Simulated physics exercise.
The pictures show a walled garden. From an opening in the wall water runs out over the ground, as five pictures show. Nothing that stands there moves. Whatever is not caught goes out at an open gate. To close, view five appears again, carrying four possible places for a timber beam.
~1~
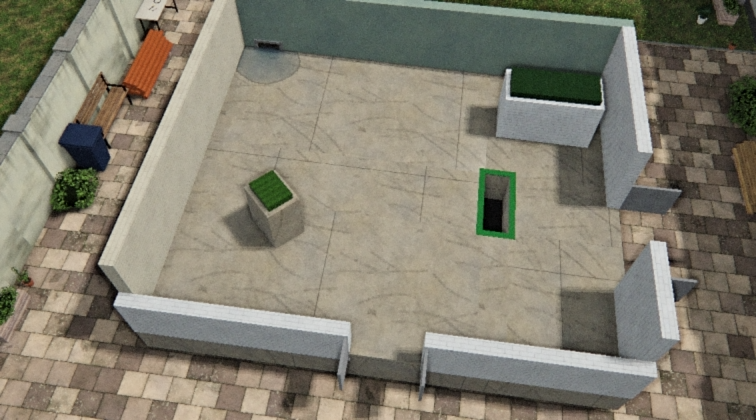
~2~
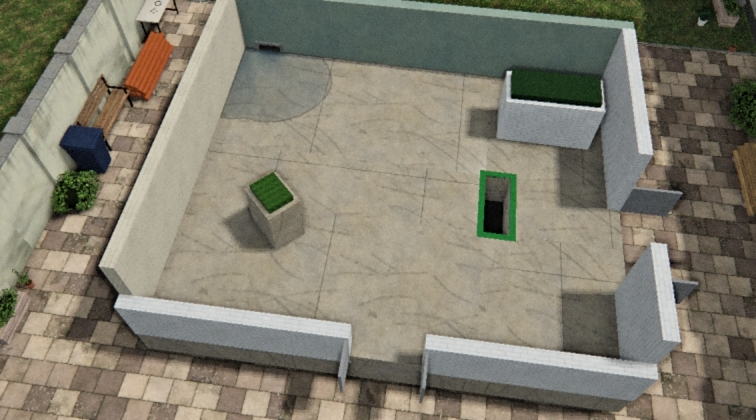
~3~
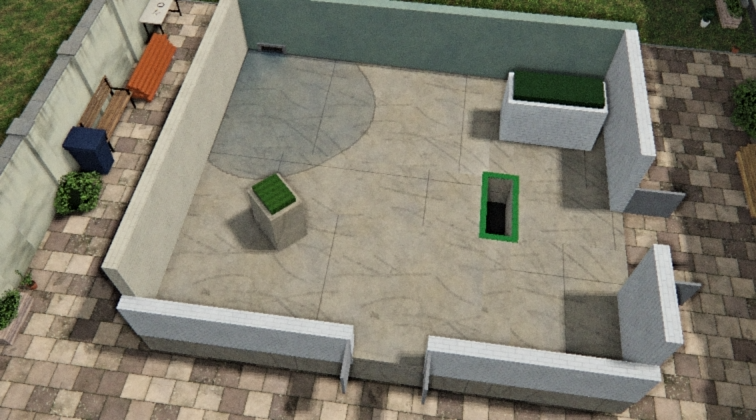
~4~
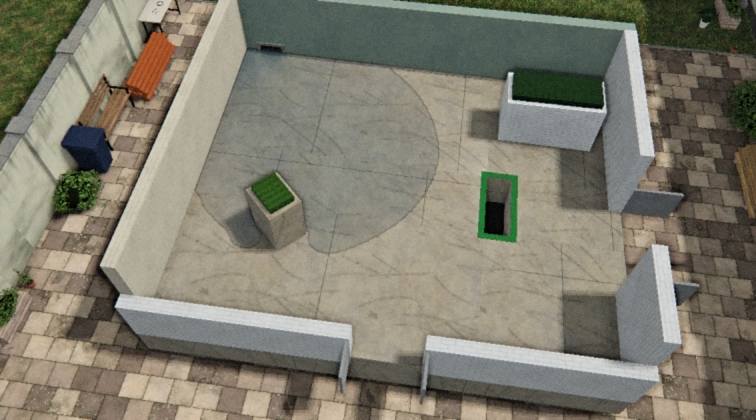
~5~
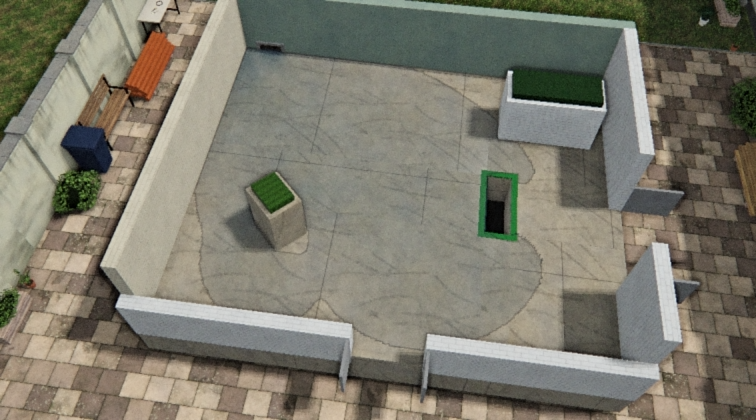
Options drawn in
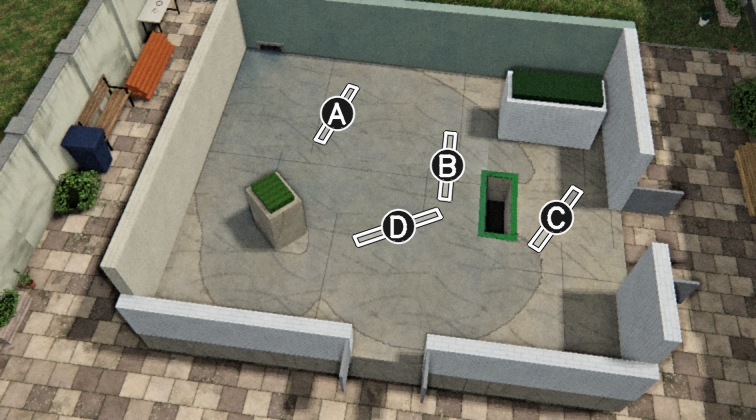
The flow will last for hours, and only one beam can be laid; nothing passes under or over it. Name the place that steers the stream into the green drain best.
Best: D.
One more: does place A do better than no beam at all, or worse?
It is worse.
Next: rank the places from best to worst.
Best to worst: D, C, A, B.
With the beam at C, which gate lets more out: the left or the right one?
More leaves on the right.
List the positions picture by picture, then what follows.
The first frame shows outfall at (269, 45); green drain at (497, 203); open gate at (610, 247); open gate at (387, 346); 2 % of the ground under water, visible out to (287, 76); green drain still dry.
In the second frame, 8 % of the ground under water, visible out to (263, 119); green drain still dry.
In the third frame, 18 % of the ground under water, visible out to (252, 174); green drain still dry.
In the fourth frame, 37 % of the ground under water, visible out to (350, 242); green drain still dry.
In the fifth frame, 65 % of the ground under water, visible out to (525, 300); green drain taking water.
In white, A from (319, 141) to (353, 86); B from (444, 199) to (450, 133); C from (534, 247) to (577, 189); D from (356, 241) to (438, 213).
With A, about 17 % of the stream goes into the green drain, about 82 % out by the gates.
With B, about 10 % of the stream goes into the green drain, about 88 % out by the gates.
With C, about 30 % of the stream goes into the green drain, about 69 % out by the gates.
With D, about 47 % of the stream goes into the green drain, about 51 % out by the gates.
